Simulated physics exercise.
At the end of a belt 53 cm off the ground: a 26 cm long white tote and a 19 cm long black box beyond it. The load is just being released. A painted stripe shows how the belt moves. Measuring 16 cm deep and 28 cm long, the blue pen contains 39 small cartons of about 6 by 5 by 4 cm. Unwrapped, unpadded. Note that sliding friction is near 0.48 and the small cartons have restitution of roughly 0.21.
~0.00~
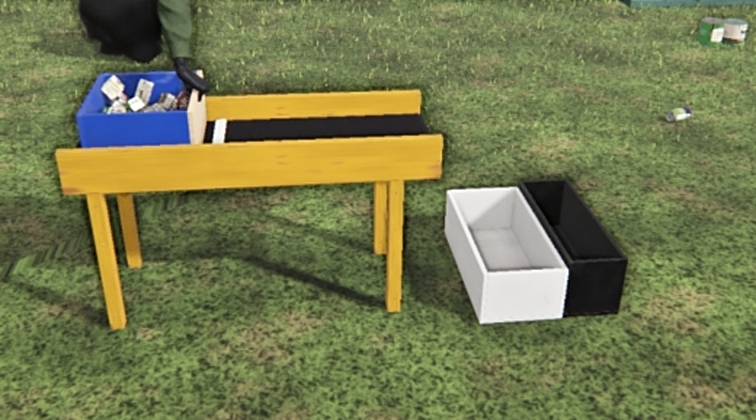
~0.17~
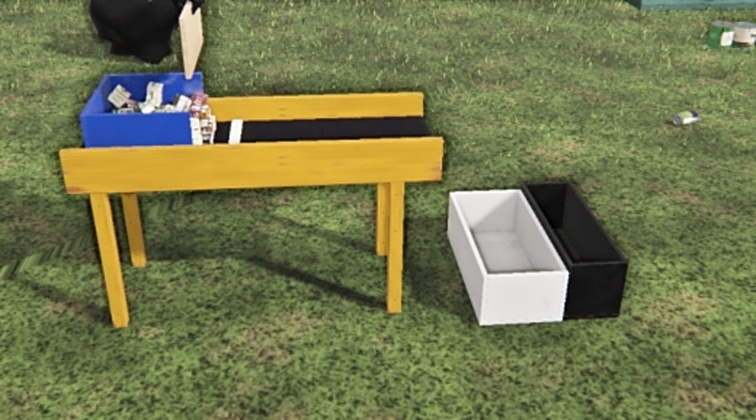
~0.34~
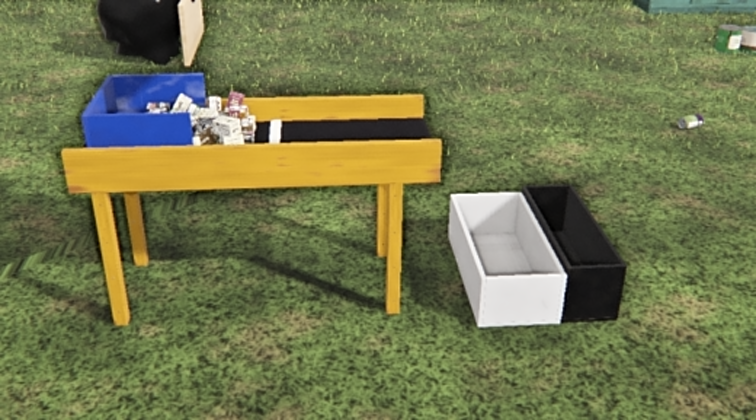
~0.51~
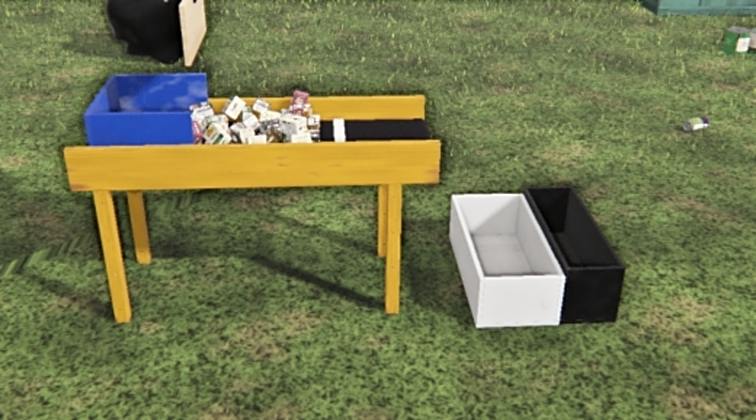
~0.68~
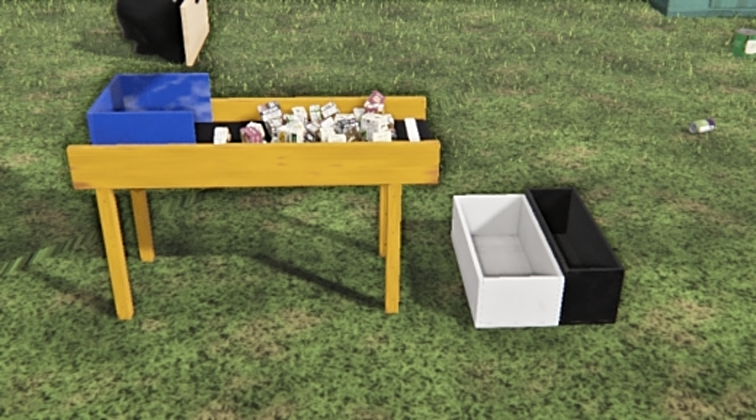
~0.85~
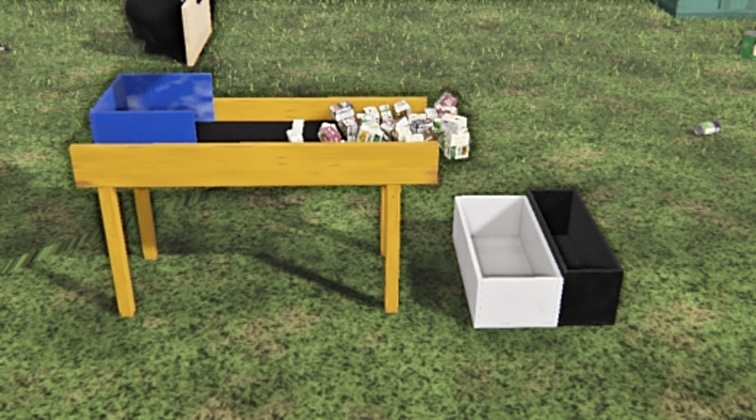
The clip shows a gloved hand lifting a panel from a blue pen on a yellow-sided table, then a black belt carrying small cartons out rightward until the pen empties and the leading cartons reach the belt's right end.
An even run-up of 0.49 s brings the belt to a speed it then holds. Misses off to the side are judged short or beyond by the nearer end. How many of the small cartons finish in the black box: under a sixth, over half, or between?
In the end a sixth to a half of them are in the black box.
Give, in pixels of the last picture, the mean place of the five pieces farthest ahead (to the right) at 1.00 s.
Centre: About (516, 181) px.
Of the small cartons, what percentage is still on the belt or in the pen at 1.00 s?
It comes to about 30 per cent.
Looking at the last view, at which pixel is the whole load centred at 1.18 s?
The centre sits near (524, 210).
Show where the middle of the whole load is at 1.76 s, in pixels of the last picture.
Look near pixel (517, 272).
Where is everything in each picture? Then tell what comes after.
In the first frame (we follow the rim corner now nearest the camera; the camera moves round a little), blue pen at (82, 115); black box at (573, 262); belt has run 0 cm; nothing out yet.
The second frame shows blue pen at (86, 115); belt has run 4 cm; 1 out, the lowest carton at (207, 130).
The third frame shows blue pen at (87, 115); belt has run 16 cm; 15 out.
The fourth frame shows blue pen at (89, 114); belt has run 36 cm; 32 out.
The fifth frame shows blue pen at (92, 113); belt has run 60 cm; 39 out.
The sixth frame shows blue pen at (95, 112); black box at (568, 271); belt has run 83 cm; 39 out.
After 1.00 s, 11 on the belt and 28 in the air.
After 1.18 s, 7 in the white tote, 5 in the black box and 27 in the air.
After 1.43 s, 25 in the white tote, 10 in the black box, 1 on the ground beyond the black box and 3 in the air.
Outcome (at 1.76 s), 26 in the white tote, 11 in the black box and 2 on the ground beyond the black box. Asked share, 11 of 39, 28 per cent.
